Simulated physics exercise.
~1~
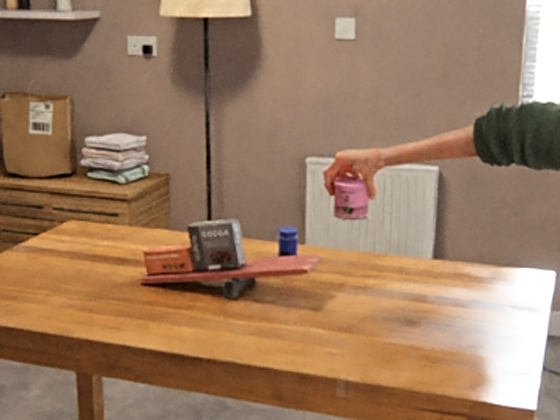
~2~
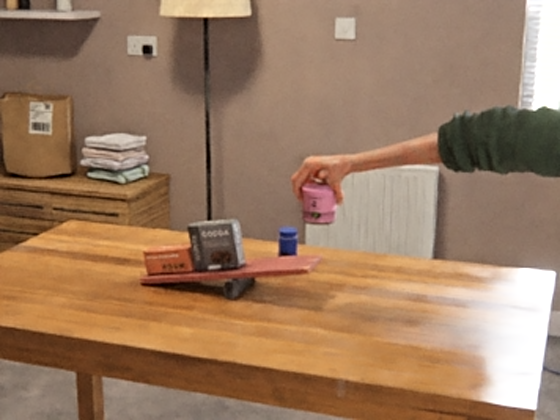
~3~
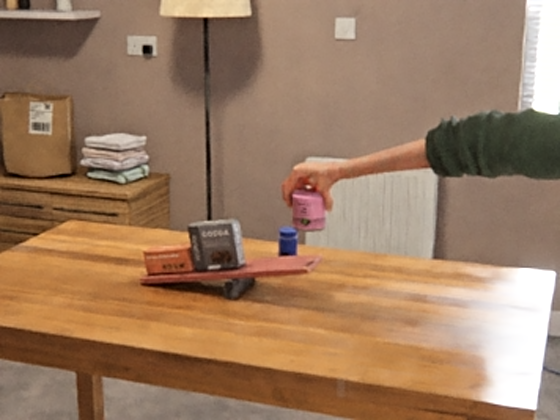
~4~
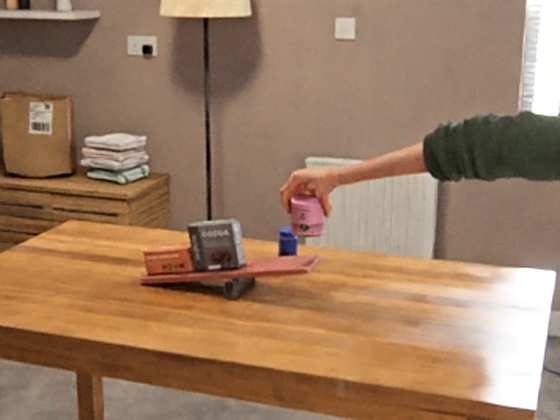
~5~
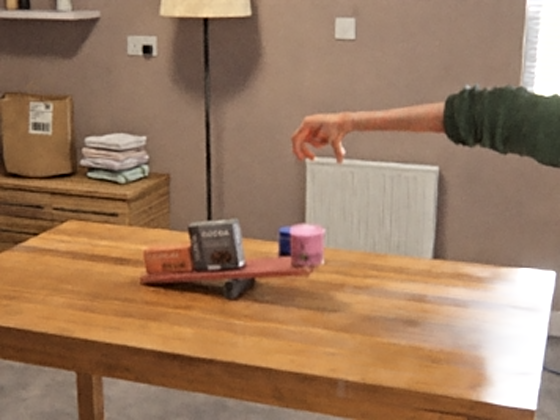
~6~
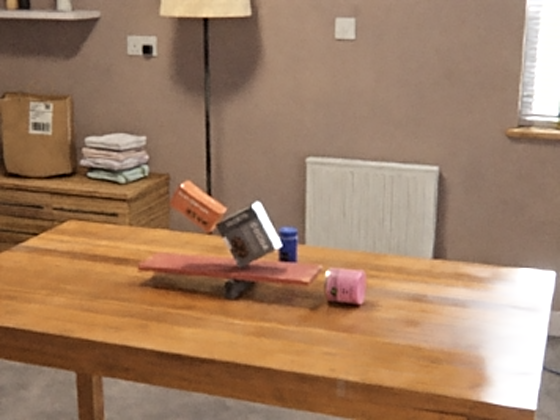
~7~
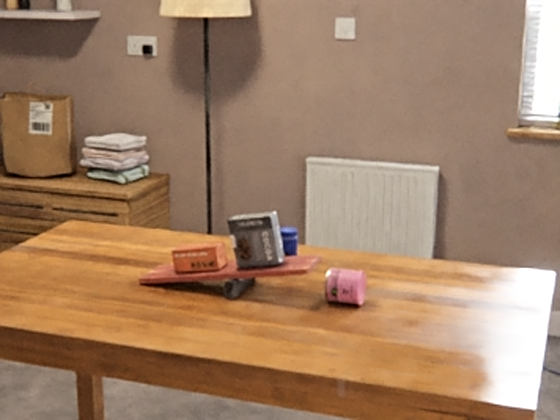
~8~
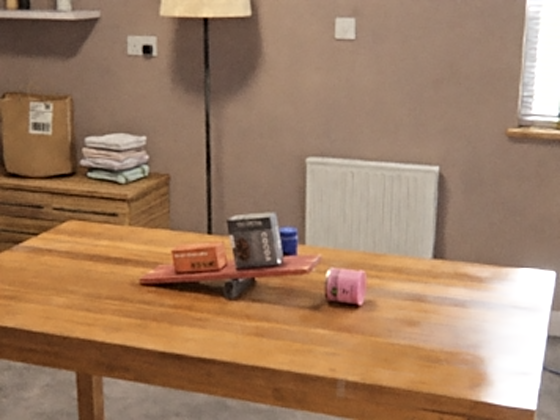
Pink tin released by a hand onto a see-saw's raised end, tumbling off as packets jump and the plank settles back.
